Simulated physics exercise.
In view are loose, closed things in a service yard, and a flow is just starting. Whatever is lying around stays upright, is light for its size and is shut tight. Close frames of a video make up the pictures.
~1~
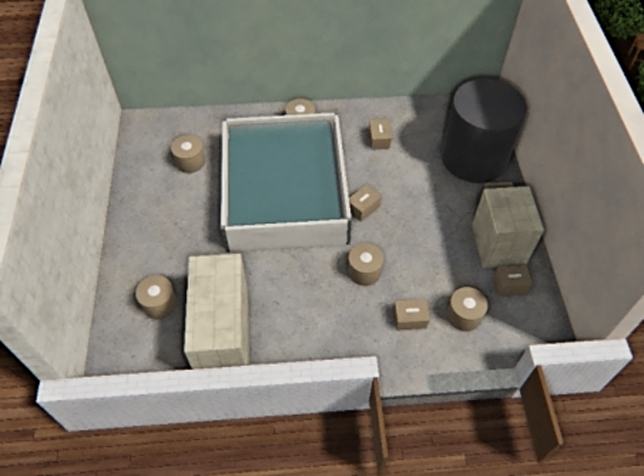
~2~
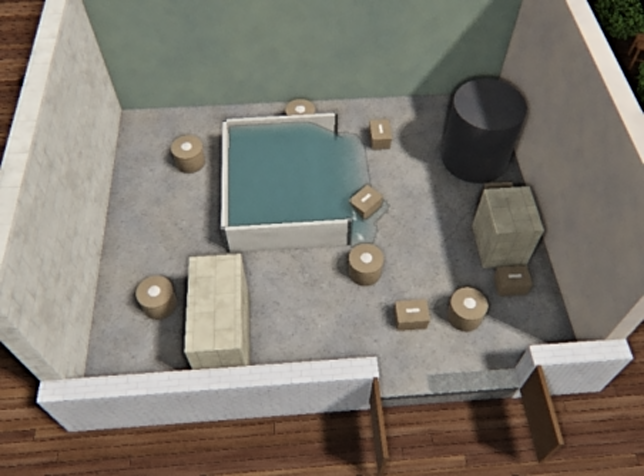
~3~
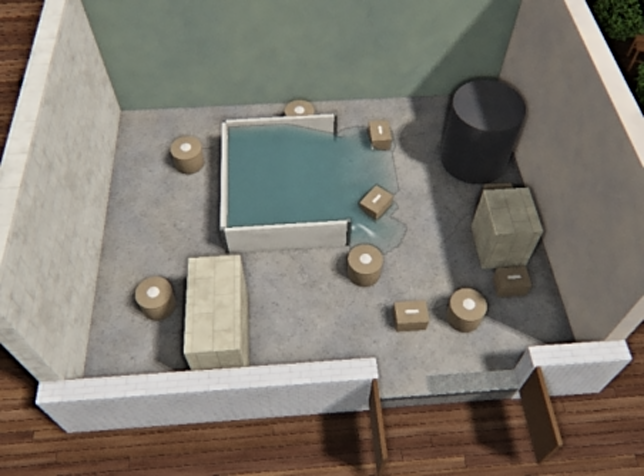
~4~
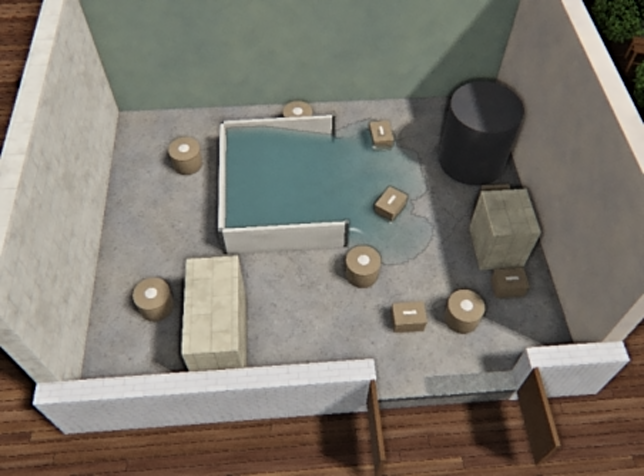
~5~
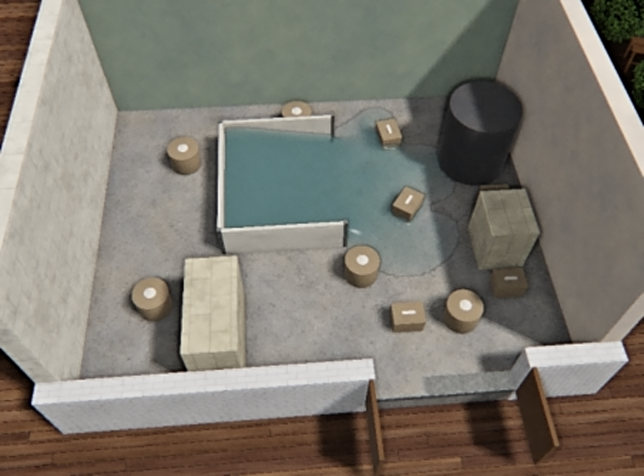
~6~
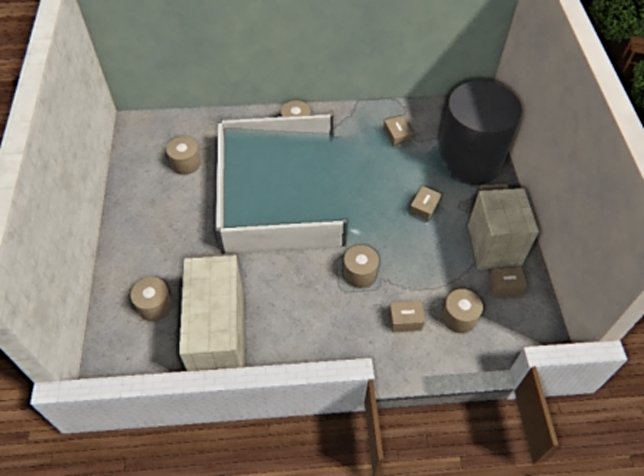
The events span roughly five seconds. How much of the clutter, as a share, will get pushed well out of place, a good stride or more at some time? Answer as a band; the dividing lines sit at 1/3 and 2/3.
1/3 to 2/3.
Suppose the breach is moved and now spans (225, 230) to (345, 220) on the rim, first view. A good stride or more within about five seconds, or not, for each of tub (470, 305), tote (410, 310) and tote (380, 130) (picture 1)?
Well, in order they come out as over the mark, over the mark and below the mark.
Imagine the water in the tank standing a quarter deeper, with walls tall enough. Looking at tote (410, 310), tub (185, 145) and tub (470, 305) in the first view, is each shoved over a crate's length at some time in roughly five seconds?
First: Falls short; second: Falls short; third: Goes past it.
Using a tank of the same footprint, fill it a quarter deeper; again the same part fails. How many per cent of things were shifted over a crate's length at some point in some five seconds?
Around 40 in a hundred.
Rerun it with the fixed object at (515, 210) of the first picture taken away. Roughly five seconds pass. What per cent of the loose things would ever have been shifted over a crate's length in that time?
Around 60 in a hundred.
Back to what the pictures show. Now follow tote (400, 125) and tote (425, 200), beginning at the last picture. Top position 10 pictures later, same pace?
Near (486, 88) and (496, 196).
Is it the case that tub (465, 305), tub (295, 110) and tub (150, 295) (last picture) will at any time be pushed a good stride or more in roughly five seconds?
One by one: Cleared the mark; cleared the mark; remained nearby.
A moment on, 2 of 10 are well off their spots; 0 afloat.
Next, 2 of 10 are well off their spots; 3 afloat.
Later, 3 of 10 are well off their spots; 3 afloat.
In the end, 4 of 10 are well off their spots, and 4 have been at some point; 2 afloat.
